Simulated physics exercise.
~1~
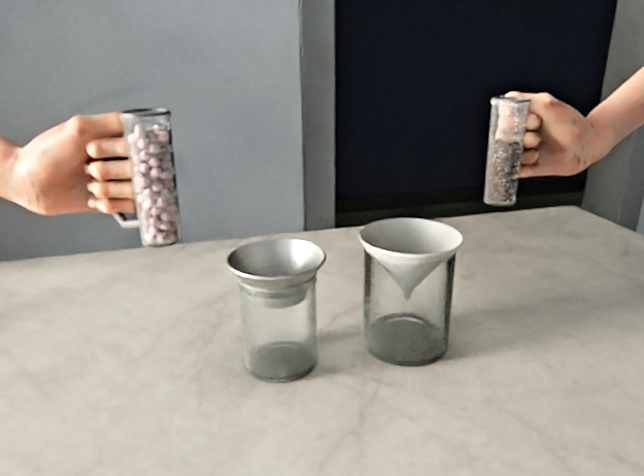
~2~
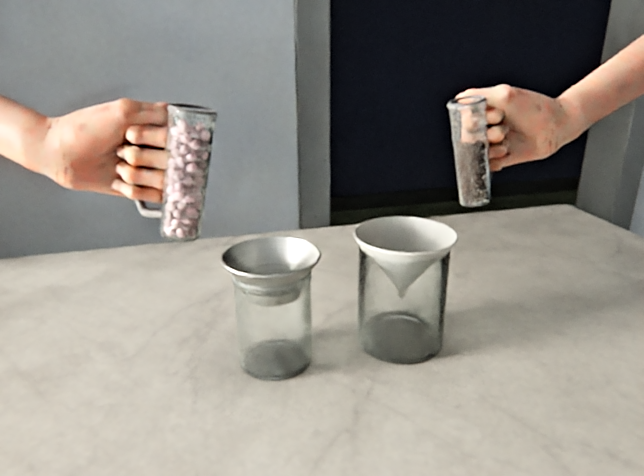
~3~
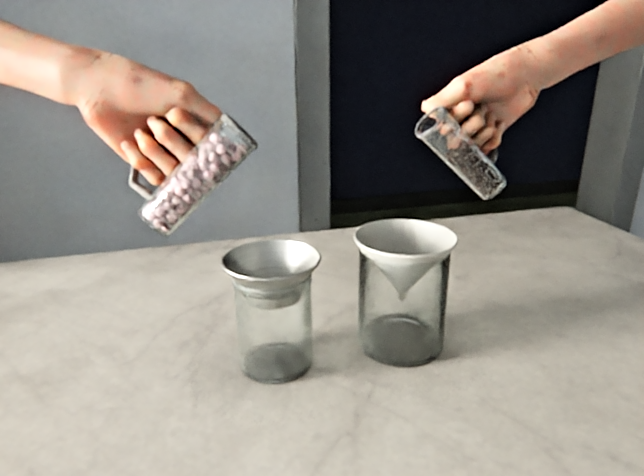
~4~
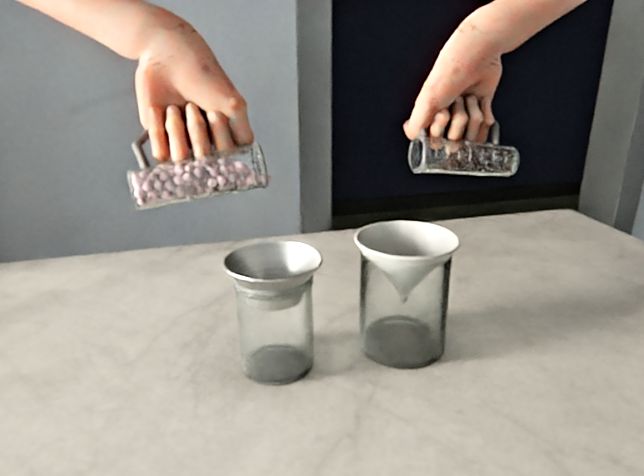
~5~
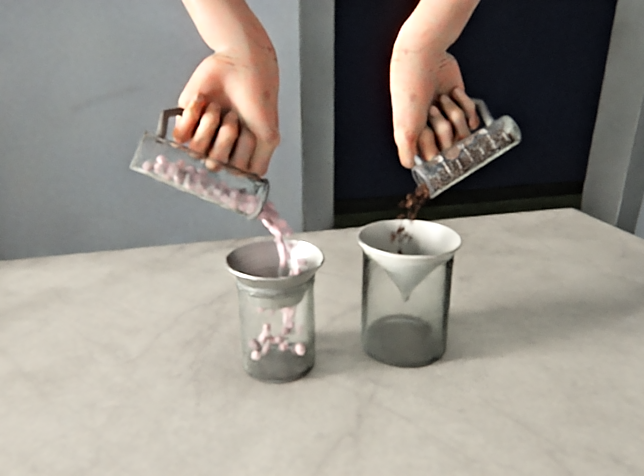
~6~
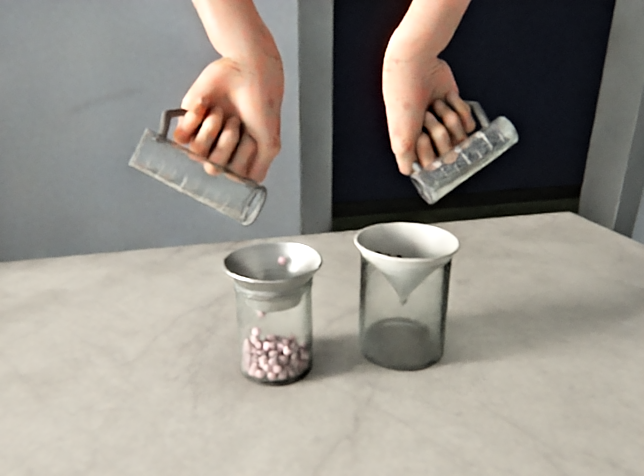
A pale, marbled tabletop stands before a grey wall and a dark panel, seen from slightly above by a gently swaying camera. Two clear jars sit side by side, a silvery funnel in the left one and a pale, pointed funnel in the right. Two hands bring in clear handled cups, the left filled with pinkish pieces, the right with smaller dark brown ones. The hands tilt the cups inward and pour. The pink pieces tumble through and settle in the left jar, while the dark pieces jam in the right funnel, leaving the jar beneath empty.
